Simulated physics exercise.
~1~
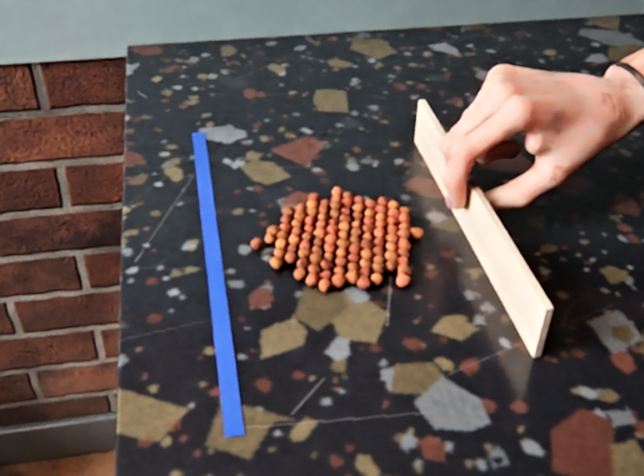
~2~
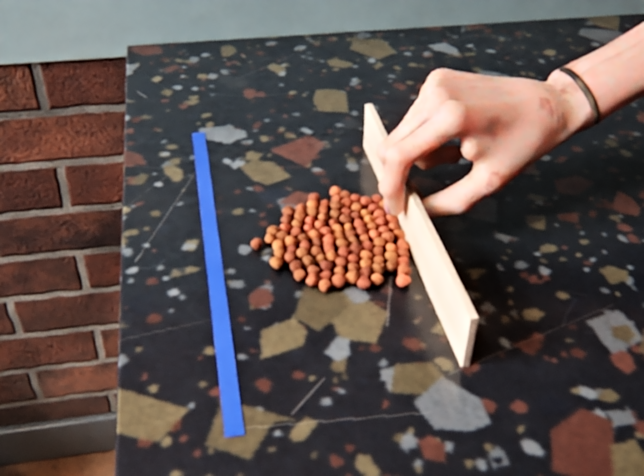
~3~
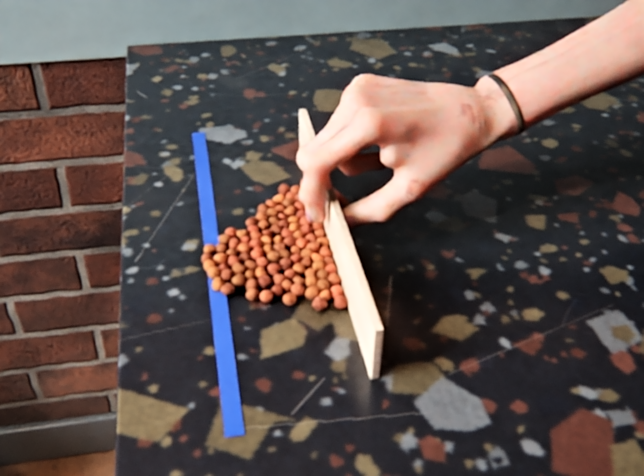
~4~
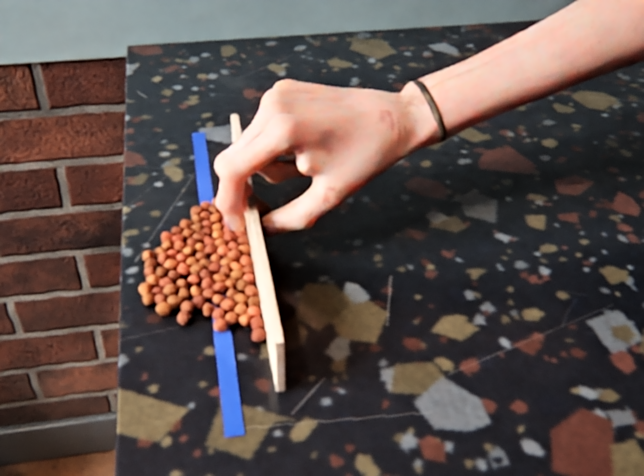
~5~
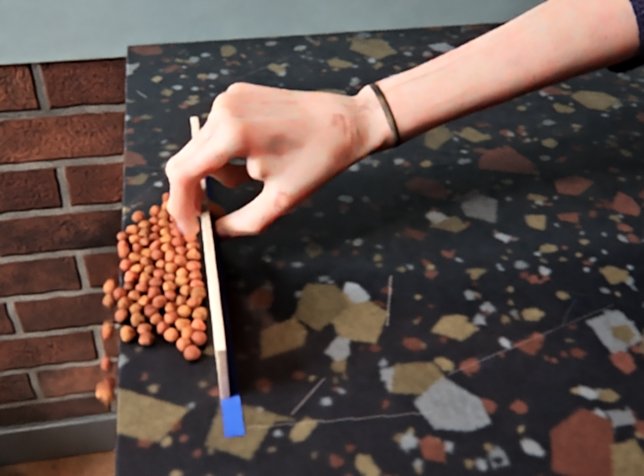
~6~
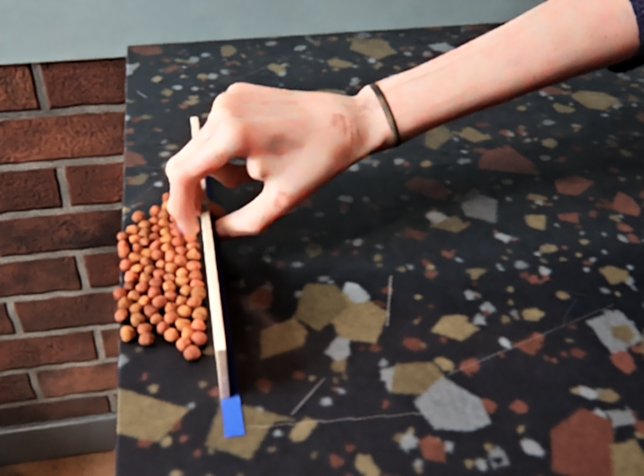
Hand pushing small brown balls left with a wooden strip, crossing blue tape, a few falling off the table edge, most staying.
